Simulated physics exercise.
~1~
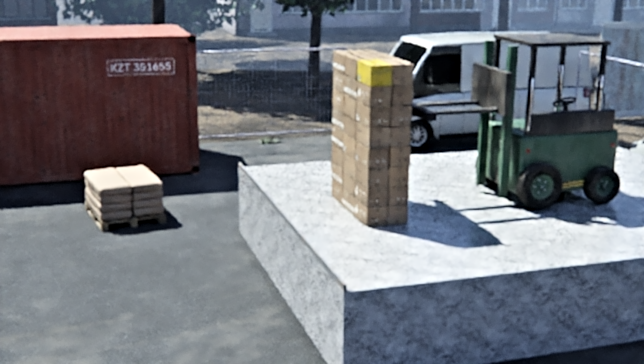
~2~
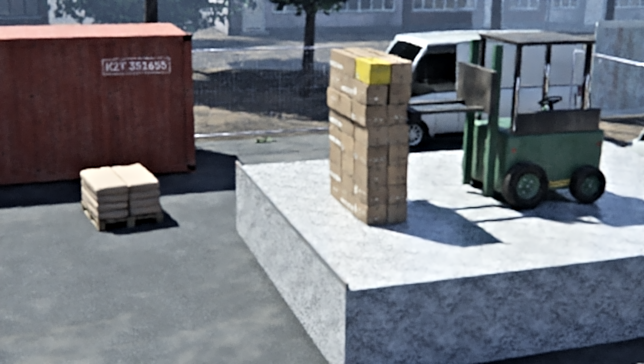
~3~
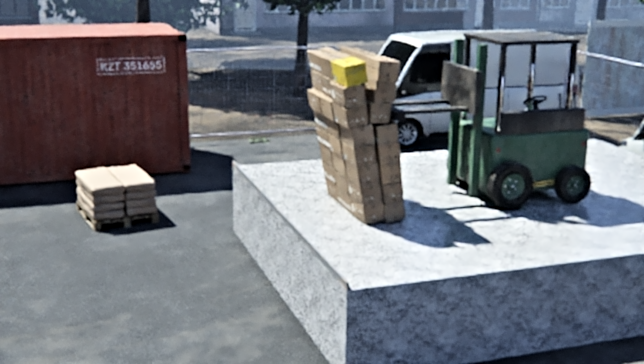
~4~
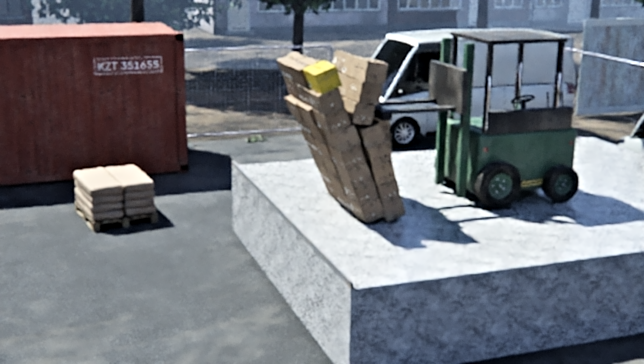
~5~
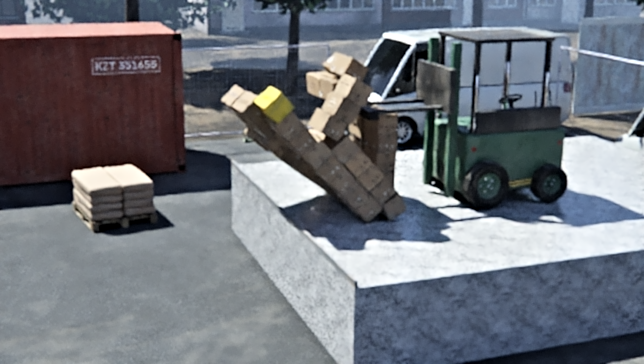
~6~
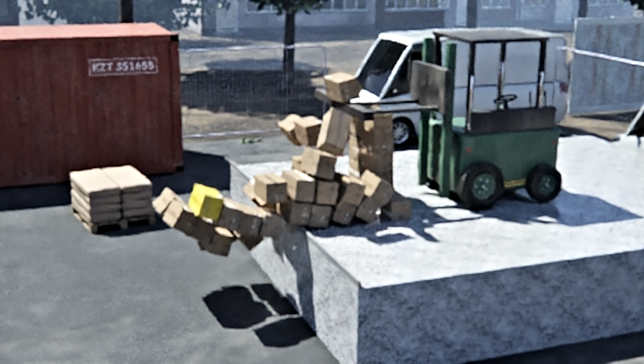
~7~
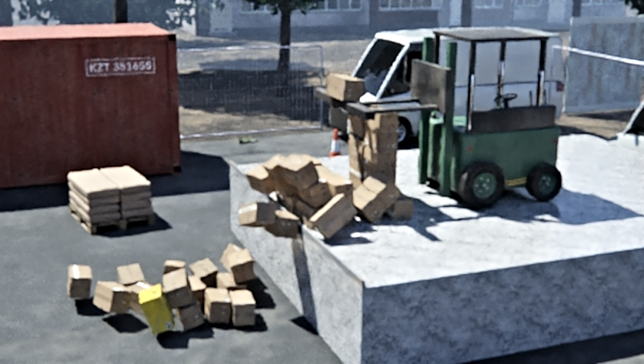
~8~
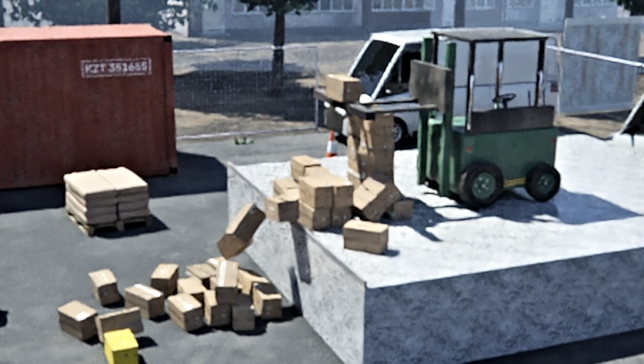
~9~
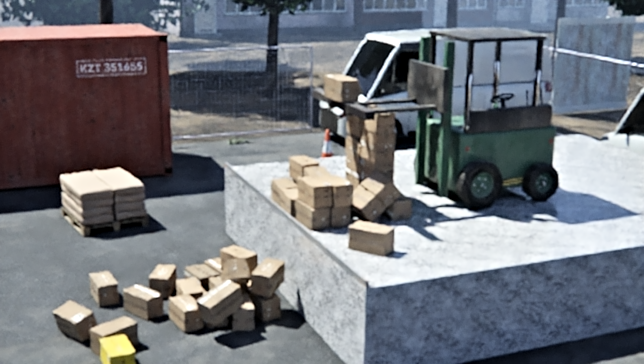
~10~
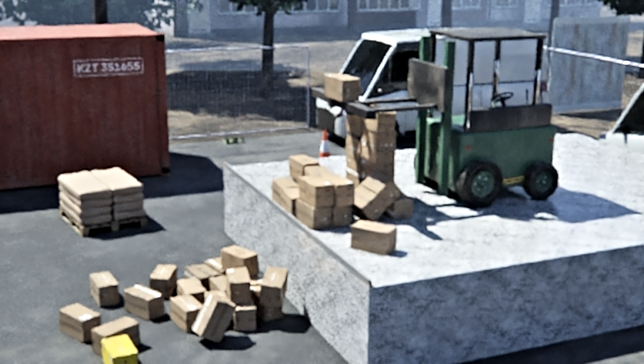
Tall carton stack toppling left as a green forklift pushes it, boxes spilling off a raised deck and settling below and on top.
